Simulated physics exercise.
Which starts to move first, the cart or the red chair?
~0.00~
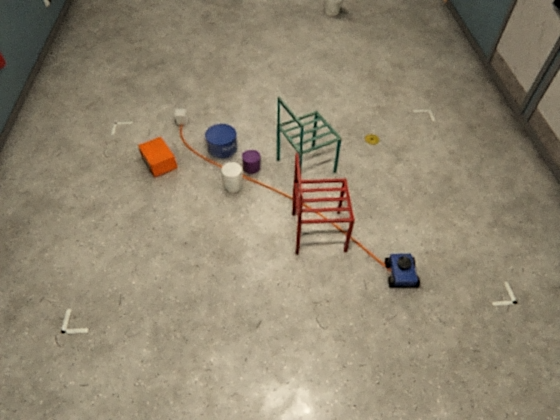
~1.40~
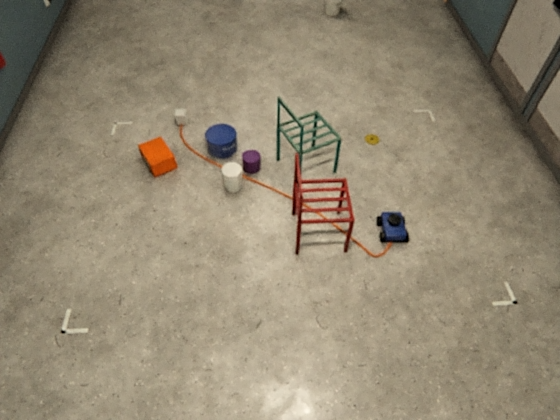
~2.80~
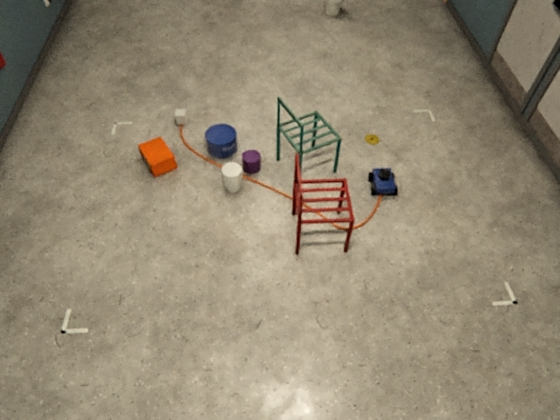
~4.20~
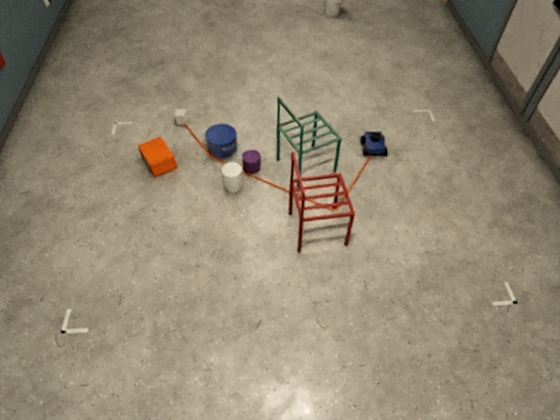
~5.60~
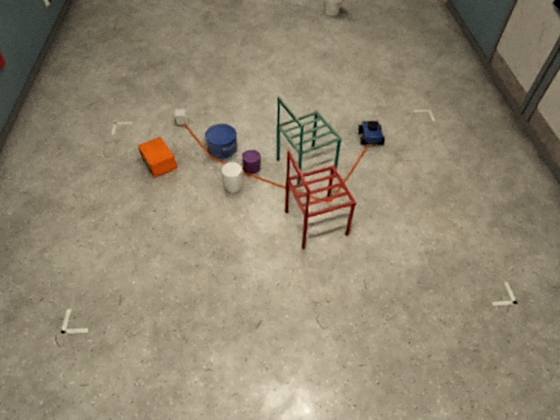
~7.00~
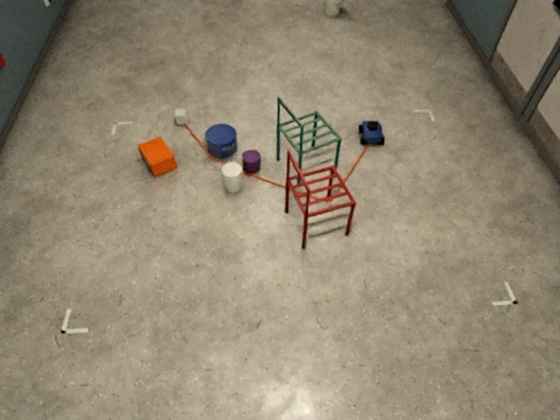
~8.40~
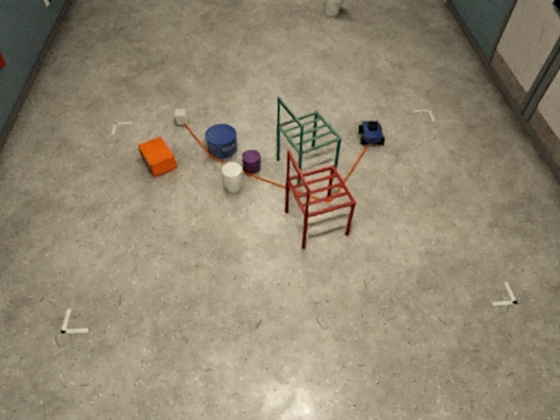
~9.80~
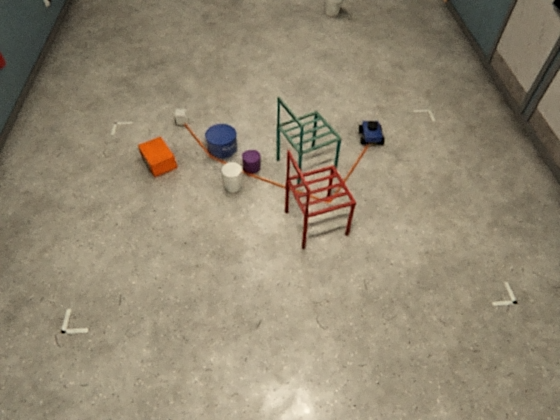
The cart starts to move first. The red chair shifts only later, when the cart is well along its way.
On a grey floor, a corded cart drives away, drags a red chair slightly, and stops.
